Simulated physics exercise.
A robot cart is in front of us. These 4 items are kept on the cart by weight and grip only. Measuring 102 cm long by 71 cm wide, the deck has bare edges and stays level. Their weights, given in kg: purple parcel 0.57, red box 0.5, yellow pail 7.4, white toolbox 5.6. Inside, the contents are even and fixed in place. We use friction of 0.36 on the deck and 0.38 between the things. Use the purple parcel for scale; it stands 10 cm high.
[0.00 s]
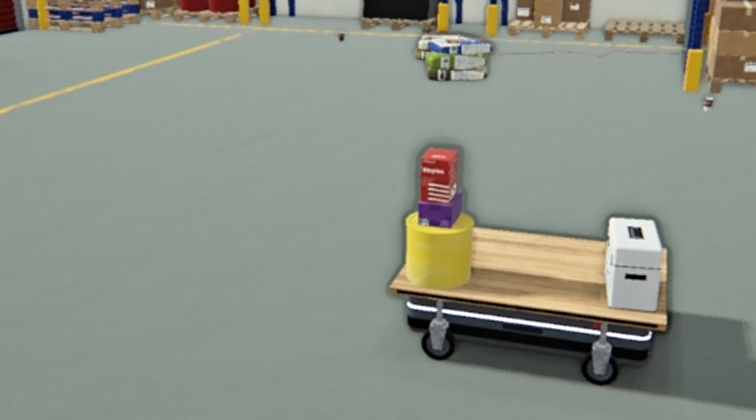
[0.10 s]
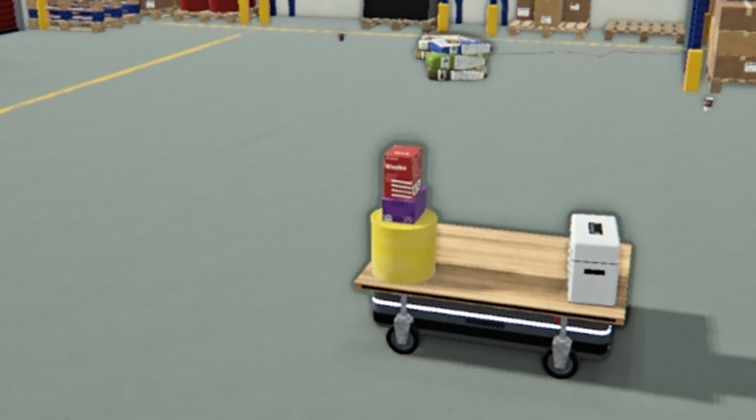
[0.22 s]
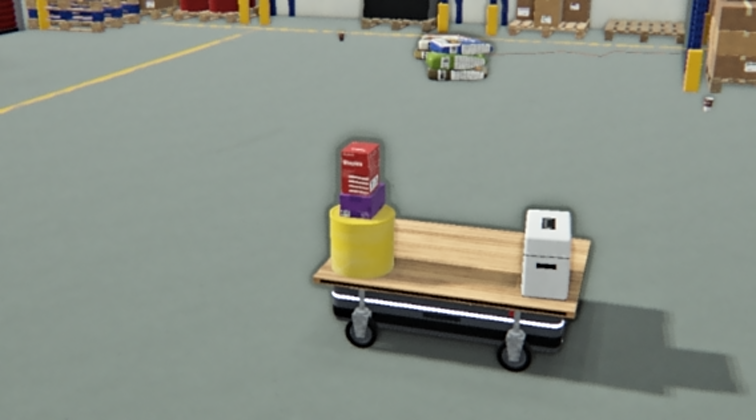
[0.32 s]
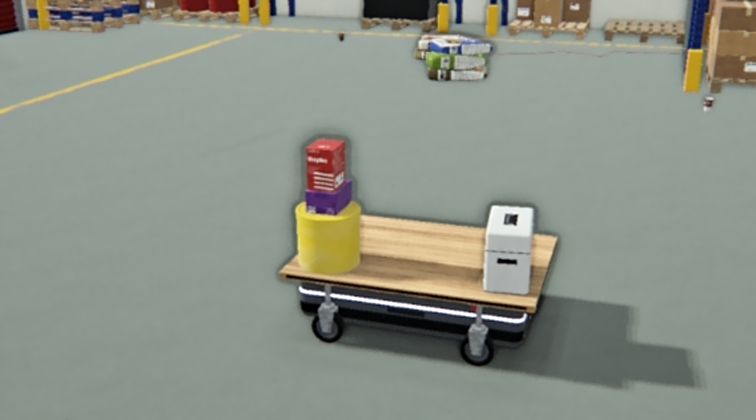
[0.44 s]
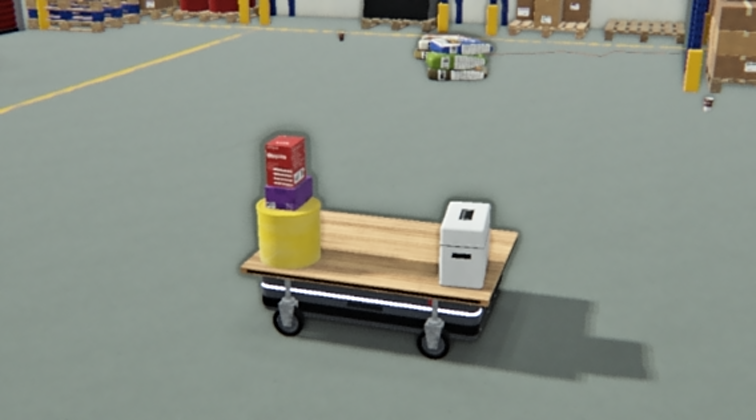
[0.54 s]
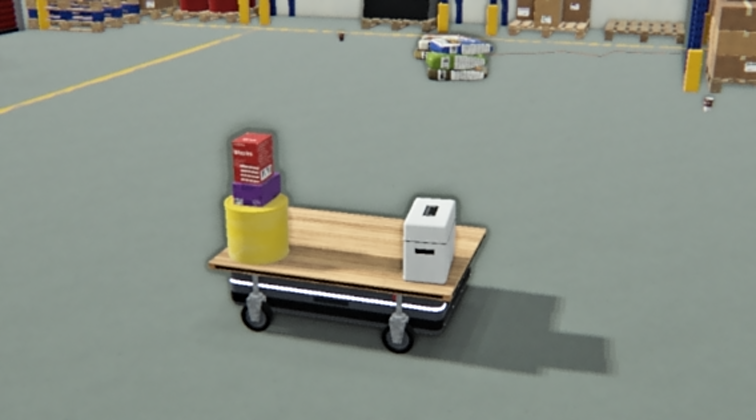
A flat wooden cart rolled steadily leftward across a gray warehouse floor, carrying a red box stacked on a purple parcel atop a yellow pail, with a white toolbox at its right end.
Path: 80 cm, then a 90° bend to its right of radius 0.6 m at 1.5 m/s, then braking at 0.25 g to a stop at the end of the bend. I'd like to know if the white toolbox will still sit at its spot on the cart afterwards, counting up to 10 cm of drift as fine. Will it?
No, it won't.
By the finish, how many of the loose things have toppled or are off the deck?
The number is 4.
After 1.04 s, cart 156 cm along, turned 58°; purple parcel, red box and yellow pail now off the deck; white toolbox moved 6 cm near (267, 200).
After 1.44 s, cart 215 cm along, turned 90°; white toolbox now off the deck.
In the end (2.4 s), off the deck, purple parcel, red box, yellow pail and white toolbox. In the last view, white toolbox near (235, 168).
